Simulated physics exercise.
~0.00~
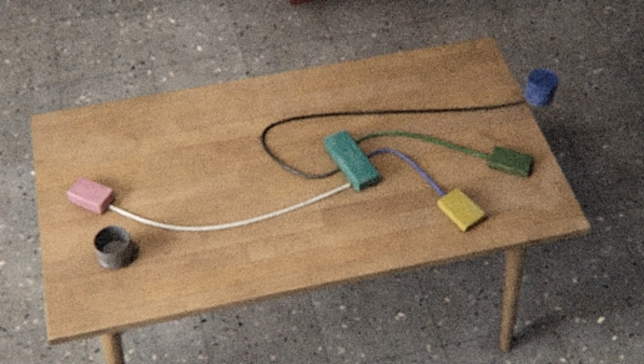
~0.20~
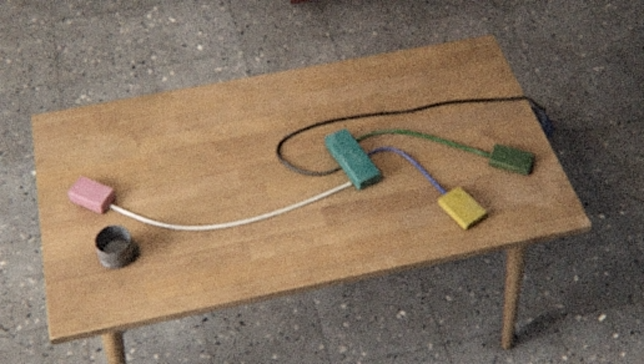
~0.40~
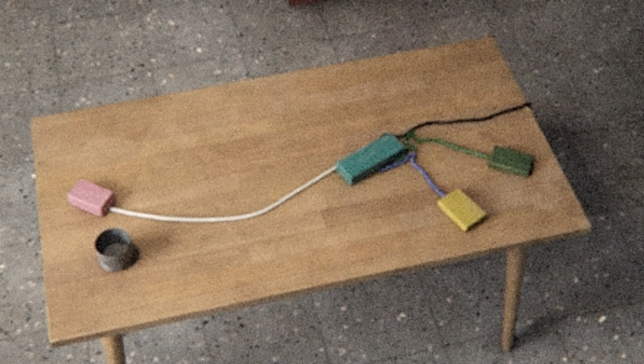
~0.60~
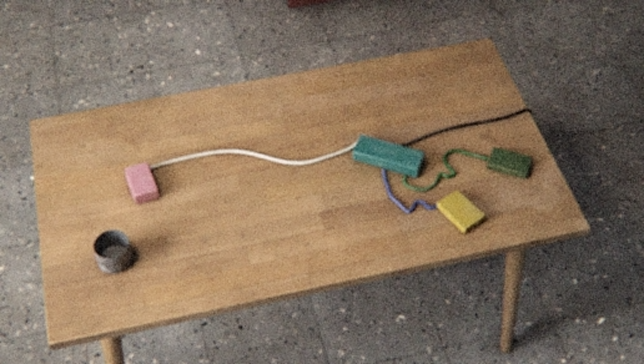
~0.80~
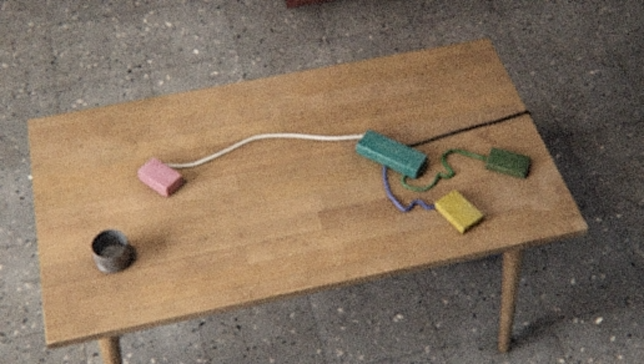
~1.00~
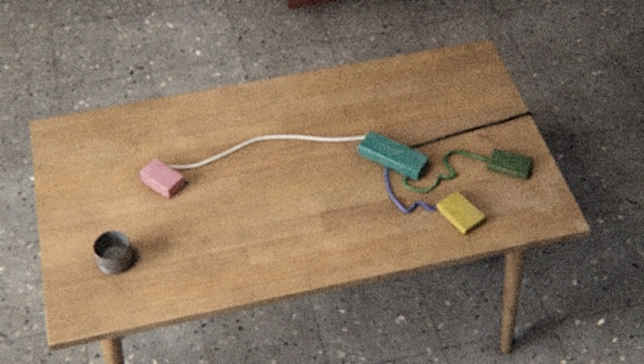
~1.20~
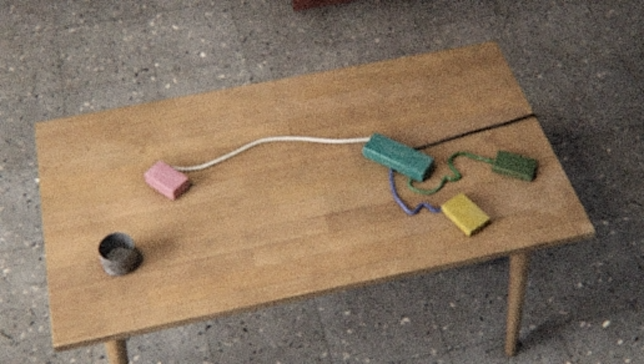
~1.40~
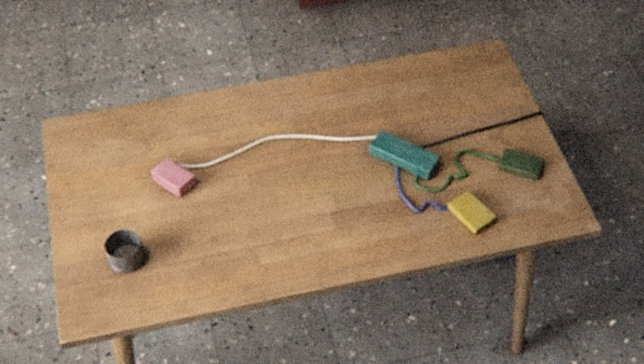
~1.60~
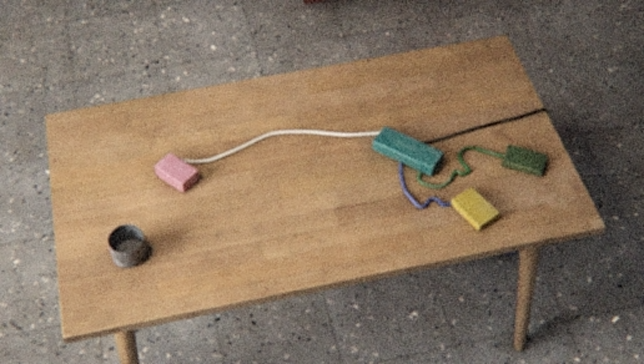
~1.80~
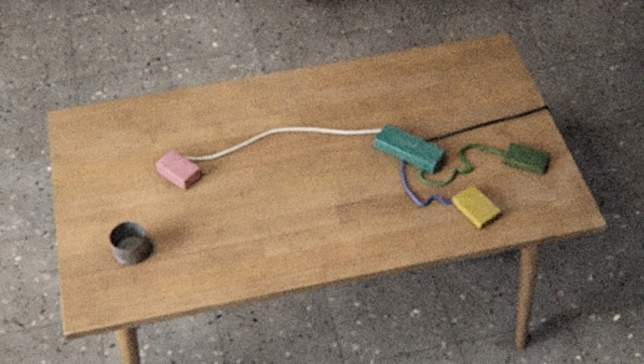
A wooden table held a teal strip joined by cables to small blocks when a blue object dropped off the right edge, its black cable pulling the strip rightward and then the pink block, until both came to rest still on the table.
